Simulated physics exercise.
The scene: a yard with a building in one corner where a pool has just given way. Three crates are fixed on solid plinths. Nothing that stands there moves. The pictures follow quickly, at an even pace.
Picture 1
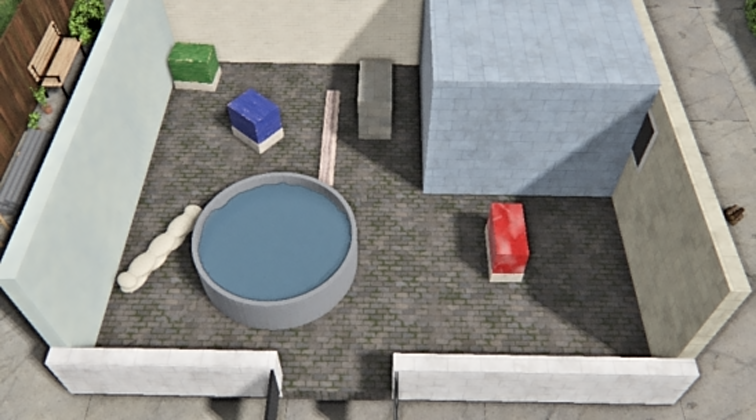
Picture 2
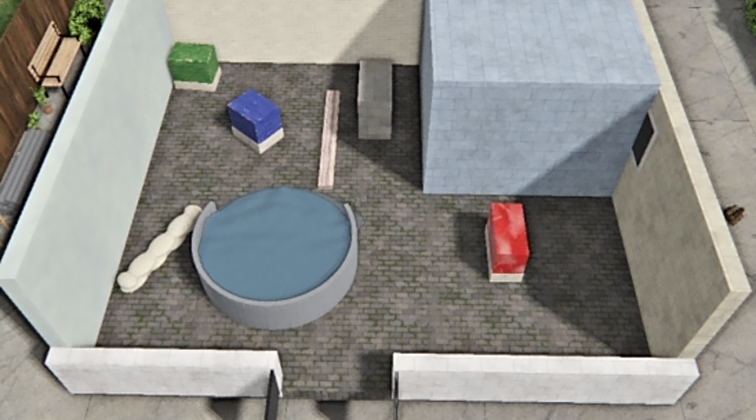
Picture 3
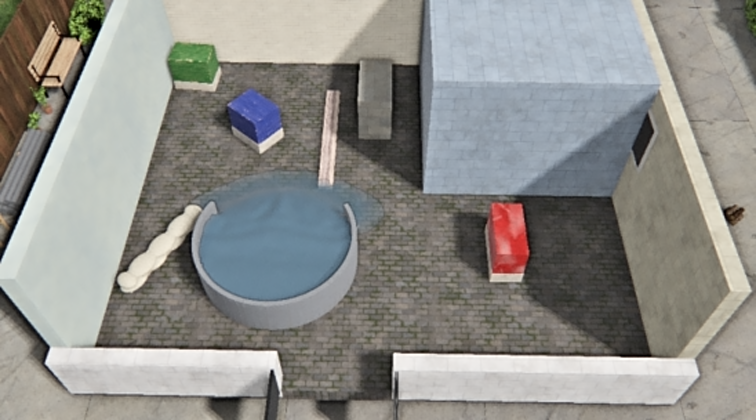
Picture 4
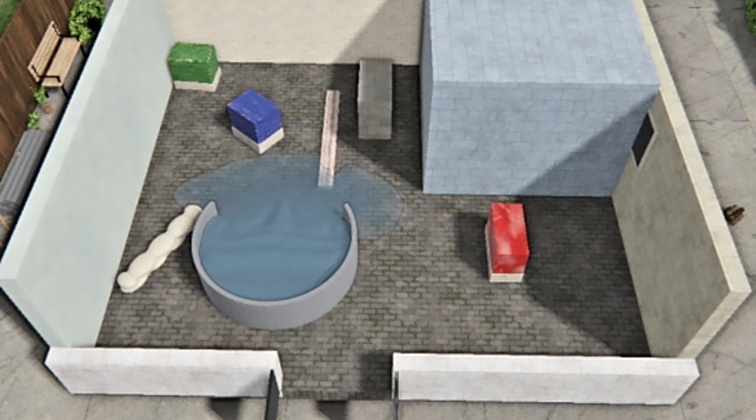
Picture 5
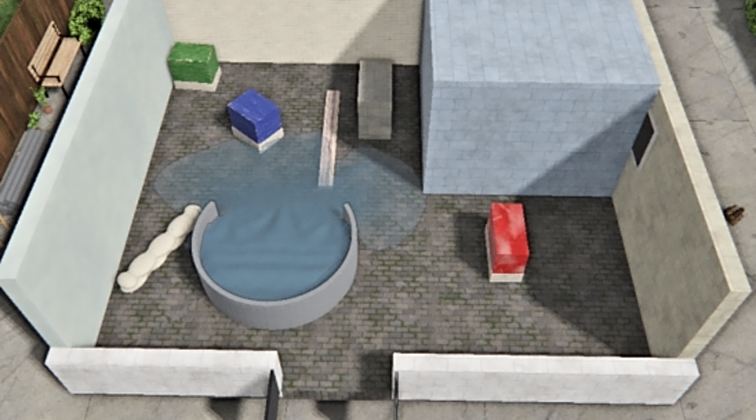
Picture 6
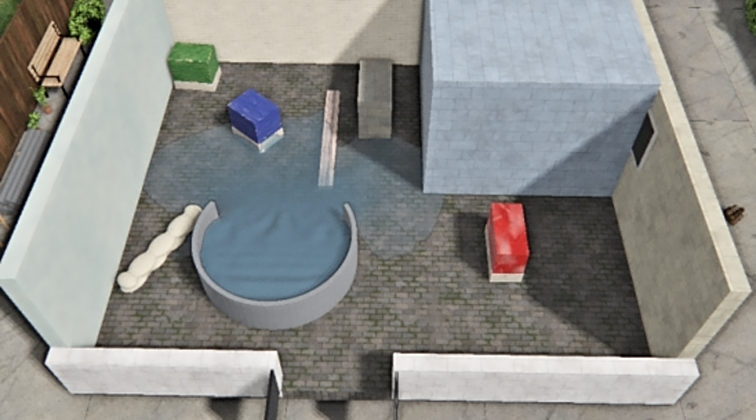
We see a round pool standing whole in a walled yard with coloured blocks; then its far side opens and water pours out, spreading in a widening sheet across the paving, around a plank and up to the blue block.
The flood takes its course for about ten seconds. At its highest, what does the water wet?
The red crate stays dry; the green crate gets wet; the blue crate gets wet.
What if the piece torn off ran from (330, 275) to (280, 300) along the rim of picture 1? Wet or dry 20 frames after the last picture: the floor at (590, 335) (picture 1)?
Answer: Under water.
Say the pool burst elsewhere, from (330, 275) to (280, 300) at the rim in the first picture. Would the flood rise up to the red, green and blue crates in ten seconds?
In short: The red one escapes it, the green one keeps dry, the blue one is safe.
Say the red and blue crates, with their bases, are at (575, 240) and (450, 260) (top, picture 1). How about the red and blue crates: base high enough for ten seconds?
One by one: The red crate is spared, the blue crate is spared.
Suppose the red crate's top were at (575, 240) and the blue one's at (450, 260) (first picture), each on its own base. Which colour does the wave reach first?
That is the one in green.
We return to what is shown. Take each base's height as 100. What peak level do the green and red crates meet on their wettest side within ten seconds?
In turn 180 and 40 per cent.
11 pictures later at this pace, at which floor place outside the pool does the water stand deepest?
Near (181, 92).
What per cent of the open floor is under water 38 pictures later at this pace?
Near 65 in a hundred.
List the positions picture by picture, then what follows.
The first picture shows the round tank at (275, 237) is whole and still.
In the second picture, water pours out on the round tank's far side and has run to (358, 223).
In the third picture, the front is at (376, 218), out from the gap on the round tank's far side.
In the fourth picture, water pours out on the round tank's far side and has run to (180, 190).
In the fifth picture, the front is at (164, 174), out from the gap on the round tank's far side.
In the sixth picture, the front is at (151, 162), out from the gap on the round tank's far side.
A moment on, water covers 40 % of the floor; the red crate water round its plinth, the green crate water round its plinth, the blue crate water round its plinth.
Next, water covers 50 % of the floor; the red crate water round its plinth, the green crate water round its plinth, the blue crate water round its plinth.
Then, water covers 55 % of the floor; the red crate water round its plinth, the green crate water round its plinth, the blue crate water round its plinth.
Later, water covers 65 % of the floor; the red crate water round its plinth, the green crate water round its plinth, the blue crate water round its plinth.
In the end, water covers 85 % of the floor; the red crate stayed above the water, the green crate was topped, the blue crate was topped.
